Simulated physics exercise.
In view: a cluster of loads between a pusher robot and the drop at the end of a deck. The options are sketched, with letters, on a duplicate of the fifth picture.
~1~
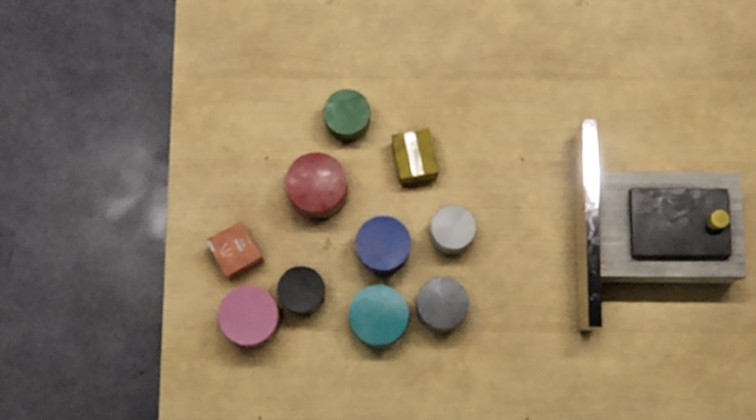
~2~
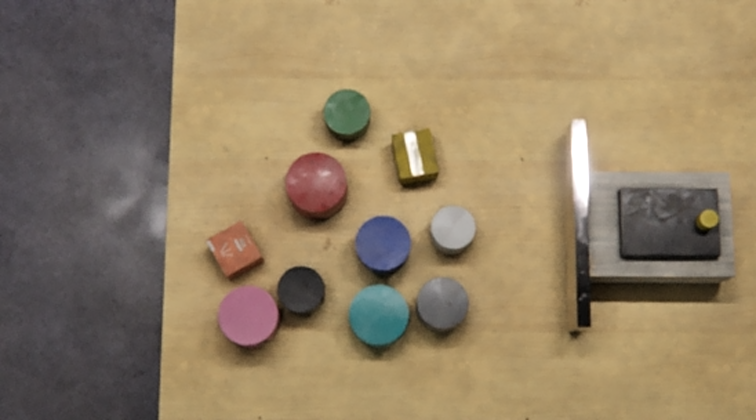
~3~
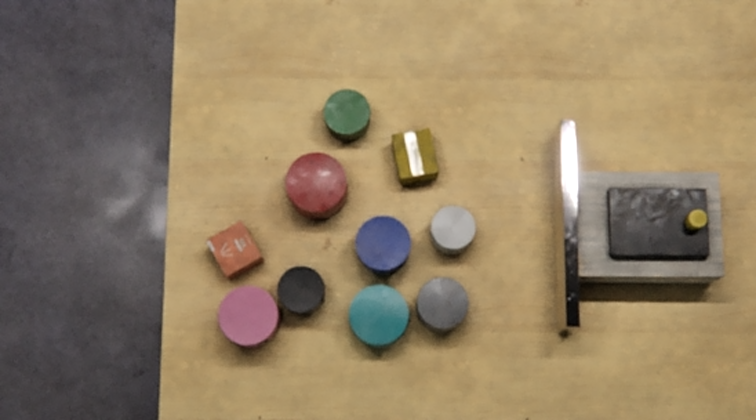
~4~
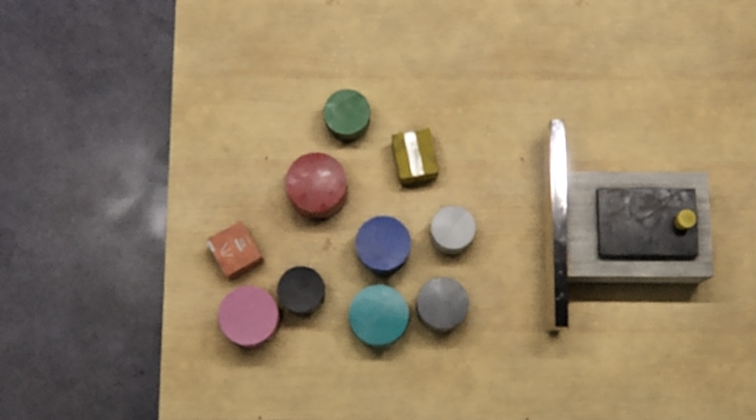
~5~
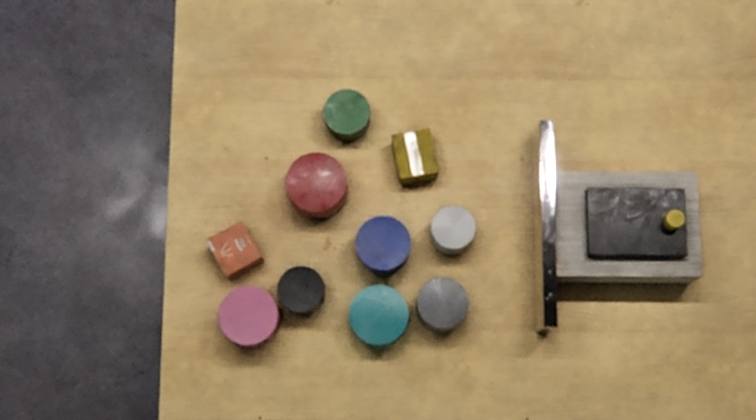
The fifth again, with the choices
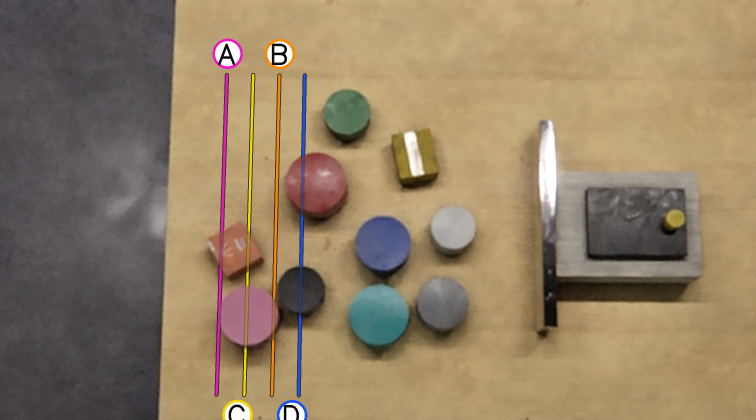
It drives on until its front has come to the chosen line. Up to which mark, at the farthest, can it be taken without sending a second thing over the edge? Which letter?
No second one falls up to C.
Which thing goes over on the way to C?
The orange box goes over.
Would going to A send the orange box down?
Yes.
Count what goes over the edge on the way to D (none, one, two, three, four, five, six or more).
In all, none.
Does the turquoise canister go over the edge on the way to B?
No.
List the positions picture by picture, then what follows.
In the first frame, white canister (452, 230); yellow parcel (415, 157); grey canister (442, 305).
In the second frame, robot (662, 222); turquoise canister (379, 316).
In the third frame, robot (650, 222); blue pail (383, 246).
In the fourth frame, robot (639, 222); black pail (302, 291).
In the fifth frame, robot (629, 222); red canister (317, 187); white canister (452, 230); yellow parcel (415, 157).
On the marked copy, A at (222, 230); B at (276, 231); C at (249, 231); D at (302, 231).
With C. Early on, robot (520, 222); turquoise canister (354, 320); grey canister (407, 303).
Further on, robot (411, 221); orange box (225, 251); pink pail (222, 340).
At the end, robot (329, 221); orange box over the edge; black pail (171, 299); one fallen.
As for the rest, A drops three; B is within the limit but short; D is within the limit but short.
